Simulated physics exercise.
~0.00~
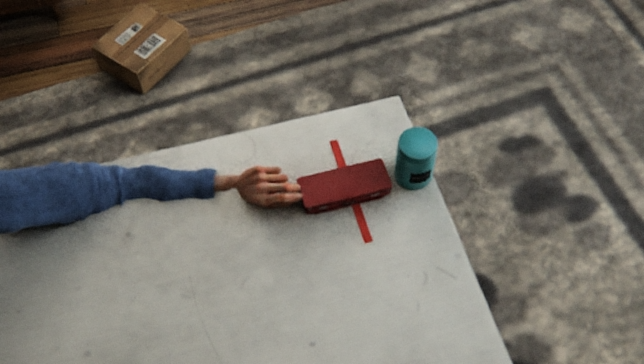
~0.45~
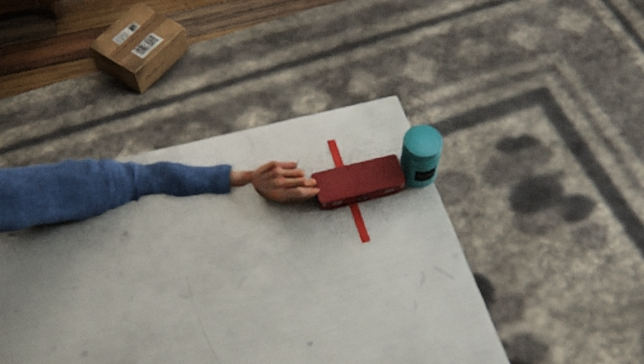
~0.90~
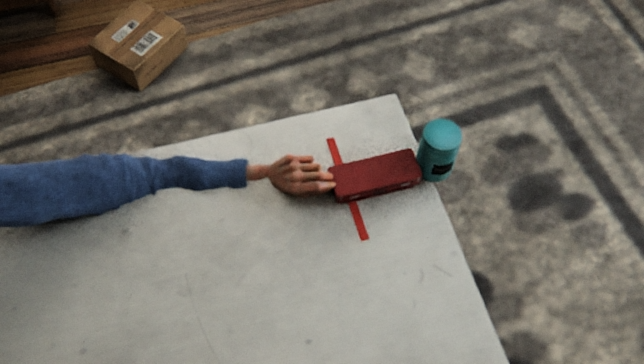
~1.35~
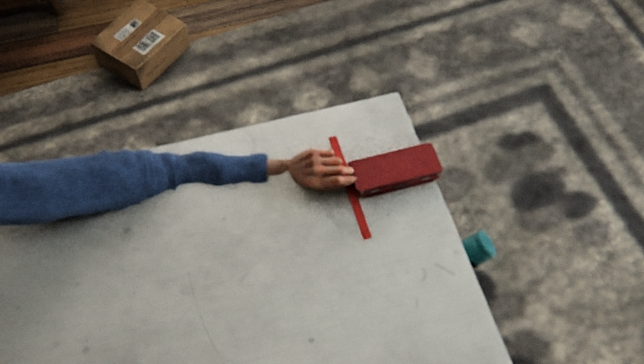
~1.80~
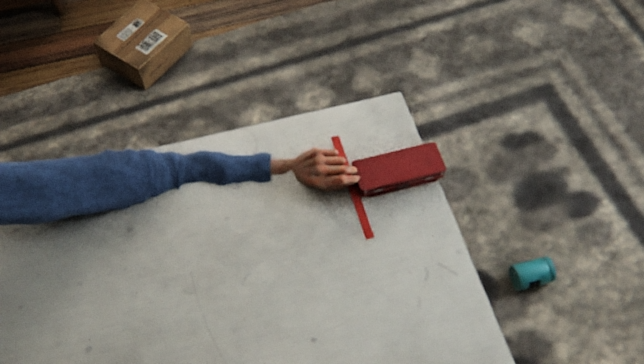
On a pale tabletop above a patterned rug, a hand in a blue sleeve pushed a red case rightward across a strip of red tape and into a turquoise jar, which tipped off the edge and ended up on its side on the floor.
